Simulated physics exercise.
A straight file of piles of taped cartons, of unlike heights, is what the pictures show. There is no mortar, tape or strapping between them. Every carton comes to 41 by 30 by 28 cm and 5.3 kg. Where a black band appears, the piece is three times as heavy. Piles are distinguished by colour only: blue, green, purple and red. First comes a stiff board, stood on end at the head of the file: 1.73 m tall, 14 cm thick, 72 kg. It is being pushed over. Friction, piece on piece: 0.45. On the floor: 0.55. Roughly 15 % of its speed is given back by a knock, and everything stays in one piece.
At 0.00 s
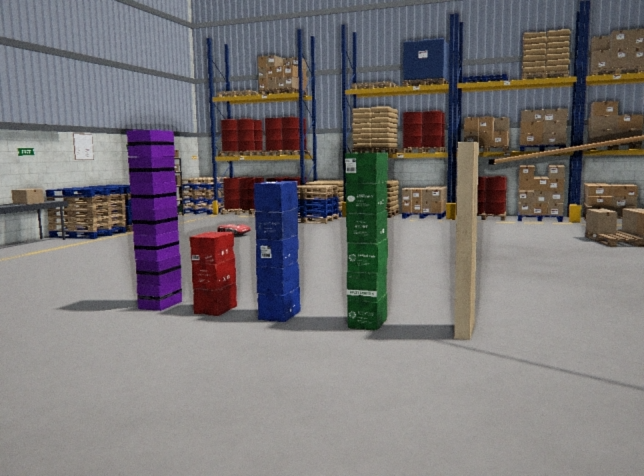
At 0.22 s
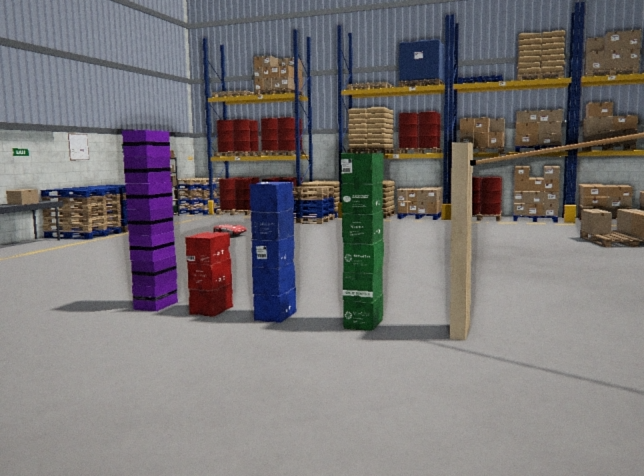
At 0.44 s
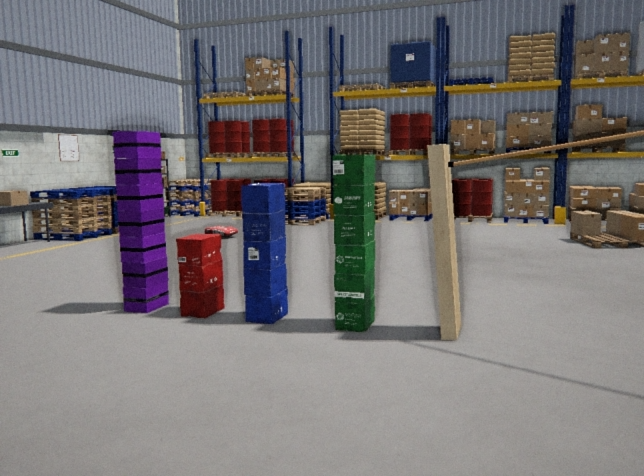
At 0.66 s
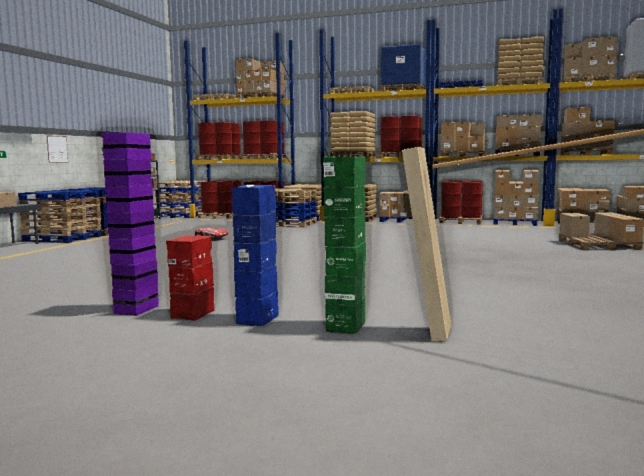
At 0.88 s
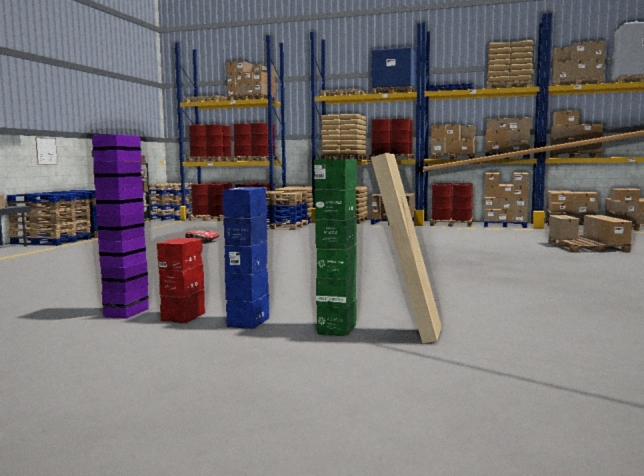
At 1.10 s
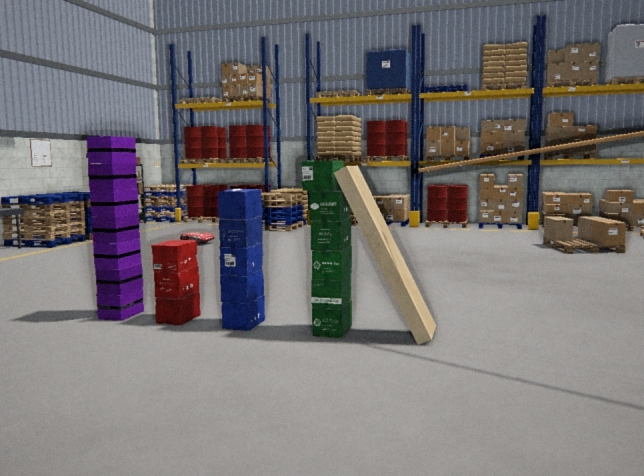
In a warehouse, a long pole pushed a tall wooden board leftward, and the board tilted over until it leaned against the green stack, nudging its top carton beside the blue, red and purple stacks.
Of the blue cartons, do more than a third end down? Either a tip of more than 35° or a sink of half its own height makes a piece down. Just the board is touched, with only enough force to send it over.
Yes.
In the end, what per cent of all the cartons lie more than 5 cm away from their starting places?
It works out to 60 percent.
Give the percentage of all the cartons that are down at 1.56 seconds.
15 per cent.
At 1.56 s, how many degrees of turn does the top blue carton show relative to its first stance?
Roughly 5 degrees.
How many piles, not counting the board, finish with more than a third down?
Looks like 2 of them in total.
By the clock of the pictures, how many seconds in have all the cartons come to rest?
Around 3.5 seconds.
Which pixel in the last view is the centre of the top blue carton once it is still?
Resting position, last image: About (143, 231).
After 1.56 s, board 54° from upright; none of the 5 blue cartons down (3 of 21 in all colours); top blue carton leaning 7°; top green carton leaning 23°, 11 cm lower.
After 1.90 s, board 82° from upright; none of the 5 blue cartons down (5 of 21 in all colours); top blue carton leaning 23°, 9 cm lower; top green carton leaning 41°, 51 cm lower.
At rest (3.7 s), board 87° from upright; 4 of the 5 blue cartons down (9 of 21 in all colours); top blue carton leaning 13°, 30 cm lower; top green carton upside down. That is 80 per cent. As the last picture would show them, middles, top blue carton near (143, 231), top green carton near (247, 332).
